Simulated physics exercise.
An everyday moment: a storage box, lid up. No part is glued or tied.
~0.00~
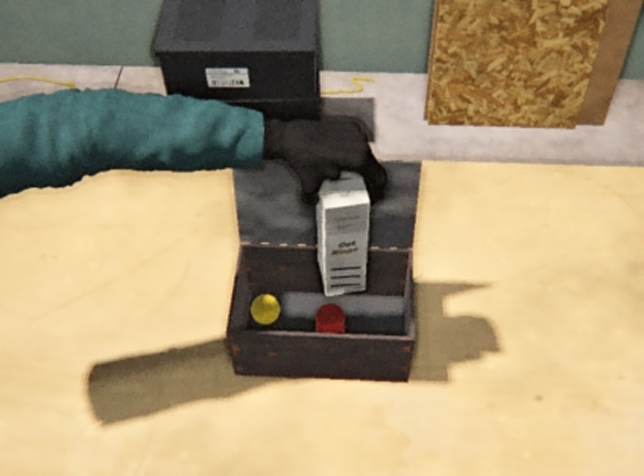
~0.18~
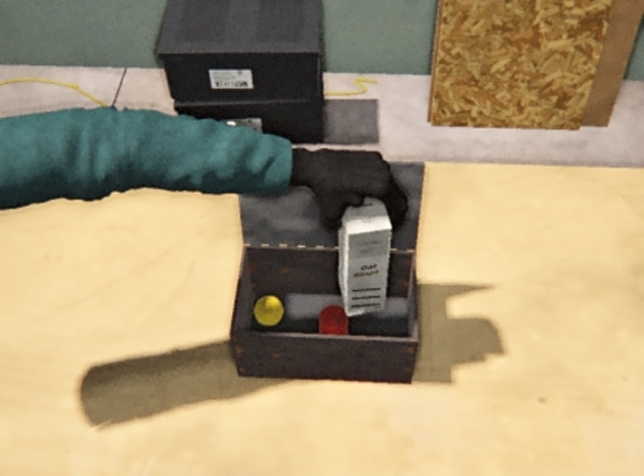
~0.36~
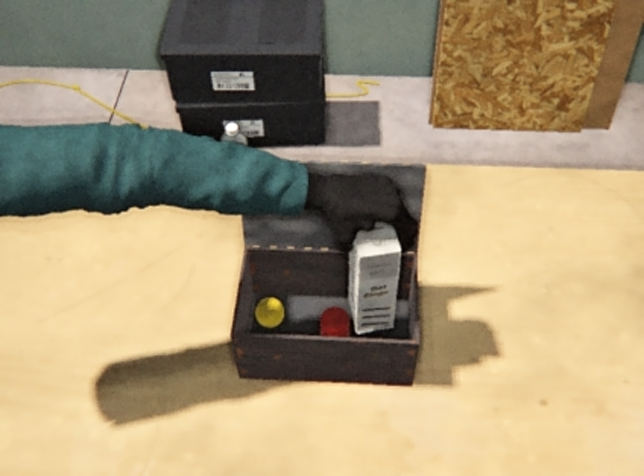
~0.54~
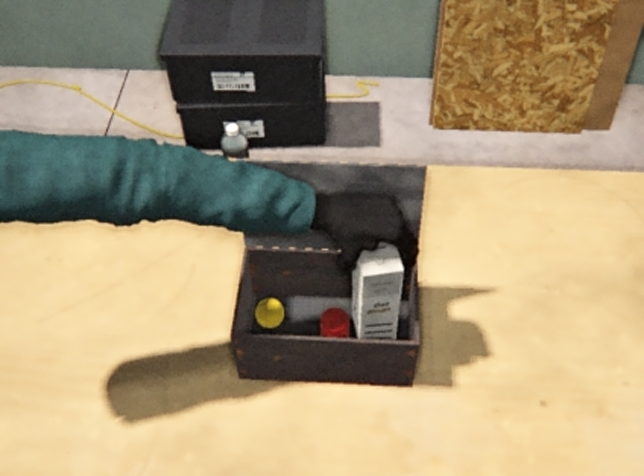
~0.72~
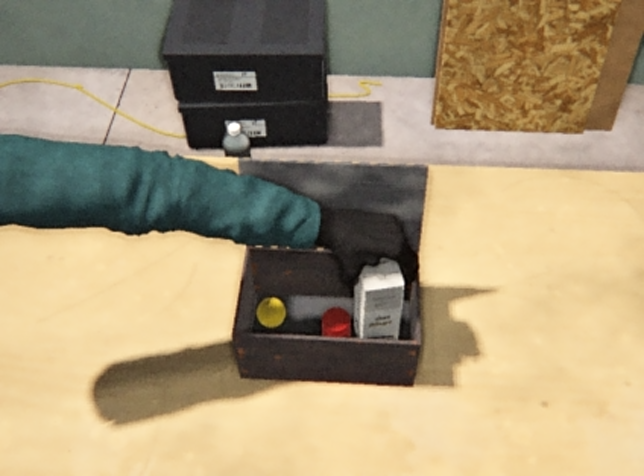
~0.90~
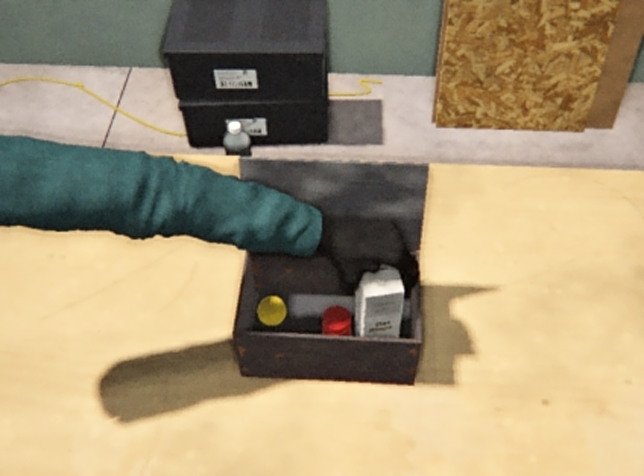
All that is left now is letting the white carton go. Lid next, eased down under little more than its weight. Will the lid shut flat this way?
No.
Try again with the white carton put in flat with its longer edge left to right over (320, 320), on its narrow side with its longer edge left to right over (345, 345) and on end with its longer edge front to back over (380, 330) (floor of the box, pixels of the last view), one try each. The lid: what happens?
Case one, the lid lies closed; case two, it is kept from closing; case three, it is kept from closing.
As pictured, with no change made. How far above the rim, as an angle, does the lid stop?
It stays some 50° above the rim.
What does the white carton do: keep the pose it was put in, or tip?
Looking at the last picture, the white carton is left as set.
By 2.10 s, lid starting down.
By 2.50 s, lid 58° above the rim.
When it is over (3.3 s), lid 48° above the rim; all 3 as before. End places, in pixels of the last picture, white carton near (377, 312).
